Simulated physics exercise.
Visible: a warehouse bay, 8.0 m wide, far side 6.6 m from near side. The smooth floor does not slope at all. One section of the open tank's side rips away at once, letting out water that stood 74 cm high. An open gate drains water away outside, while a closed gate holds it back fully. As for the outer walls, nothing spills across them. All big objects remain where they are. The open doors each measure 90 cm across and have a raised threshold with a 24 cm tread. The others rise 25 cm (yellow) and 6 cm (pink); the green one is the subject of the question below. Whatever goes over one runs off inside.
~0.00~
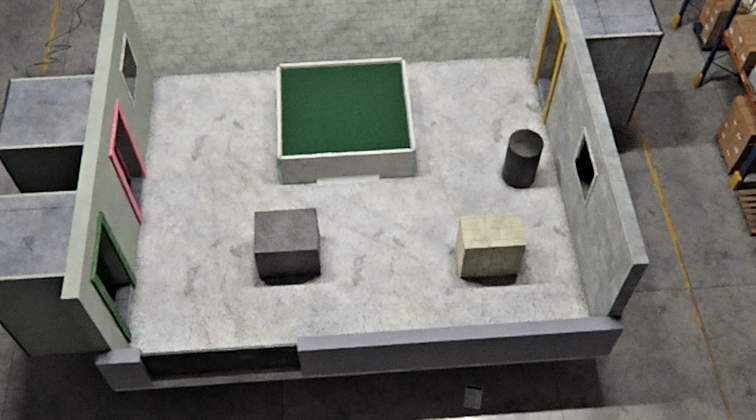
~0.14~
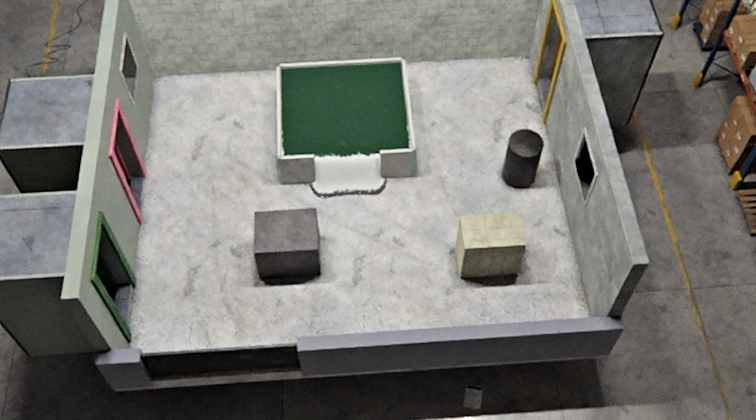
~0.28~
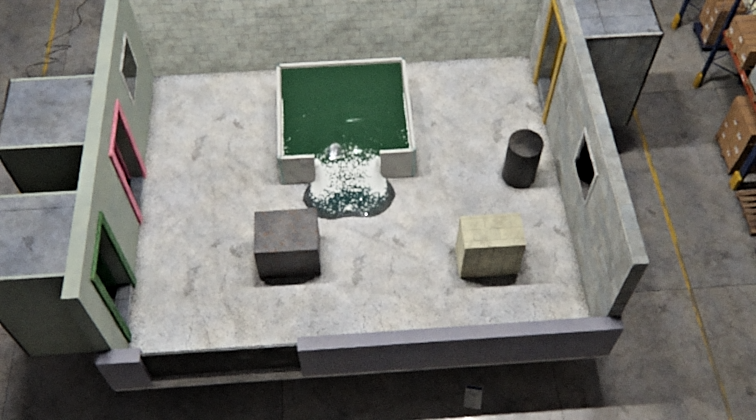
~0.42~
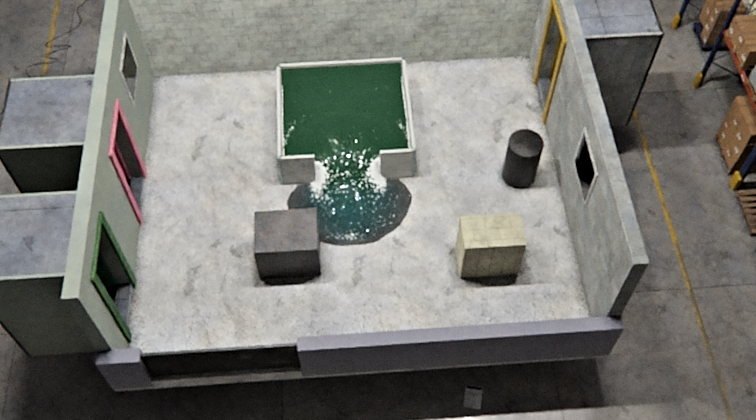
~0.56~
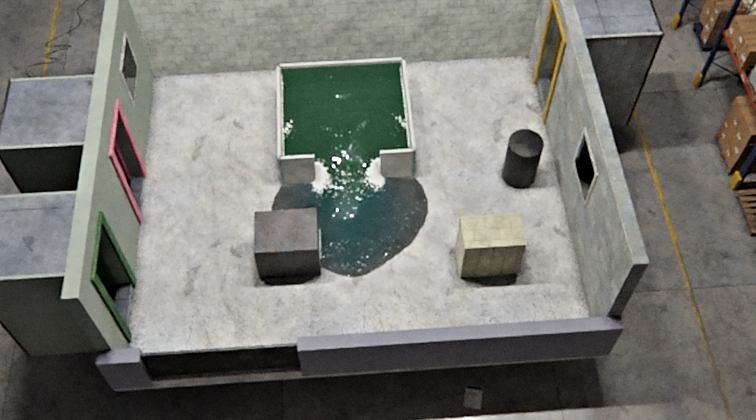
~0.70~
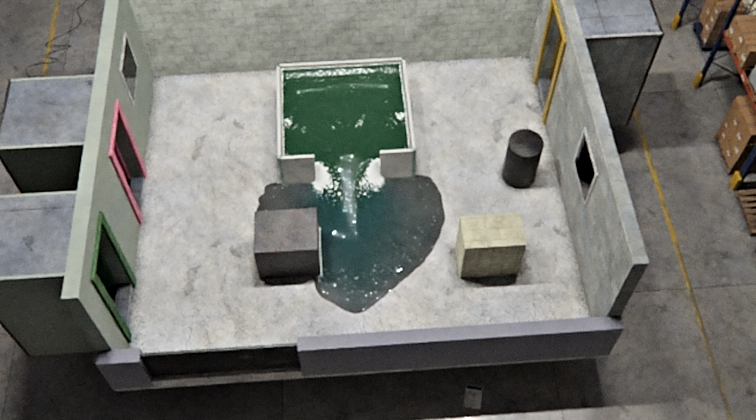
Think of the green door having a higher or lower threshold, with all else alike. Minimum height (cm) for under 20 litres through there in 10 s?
Roughly 12 cm.
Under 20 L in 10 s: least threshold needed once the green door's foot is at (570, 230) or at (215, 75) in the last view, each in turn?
Minimums: About 8.5 cm and 7.0 cm.
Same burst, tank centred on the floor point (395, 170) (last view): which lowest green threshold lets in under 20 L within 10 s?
Then roughly 19 cm.
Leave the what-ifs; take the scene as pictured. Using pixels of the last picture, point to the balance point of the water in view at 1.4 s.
(349, 168).
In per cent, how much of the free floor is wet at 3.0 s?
I'd say near 55 percent.
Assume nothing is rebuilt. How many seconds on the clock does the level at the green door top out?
Around 3.6 s, give or take.
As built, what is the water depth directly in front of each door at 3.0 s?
In cm: Yellow 0, green 10, pink 12.
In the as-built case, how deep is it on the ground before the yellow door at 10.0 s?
It works out to about 3.0 centimetres deep.
After 1.4 s water covers 25 % of the floor, deepest (42 cm) near (350, 188); it has not reached the green door.
After 3.0 s water covers 55 % of the floor, deepest (34 cm) near (362, 353); 10 cm at the green door, 0 litres in over its 17 cm threshold.
After 10.0 s water covers 100 % of the floor, deepest (17 cm) near (352, 82); 11 cm at the green door, 1 litre in over its 17 cm threshold.
At the green door as built, the water arrived by 2.7 s and peaked near 18 cm at 3.6 s.
With a threshold of 9.5 cm, 54 litres would have come in within the 10 s; with 13 cm, 12 litres. So under 20 litres takes about 12 cm.
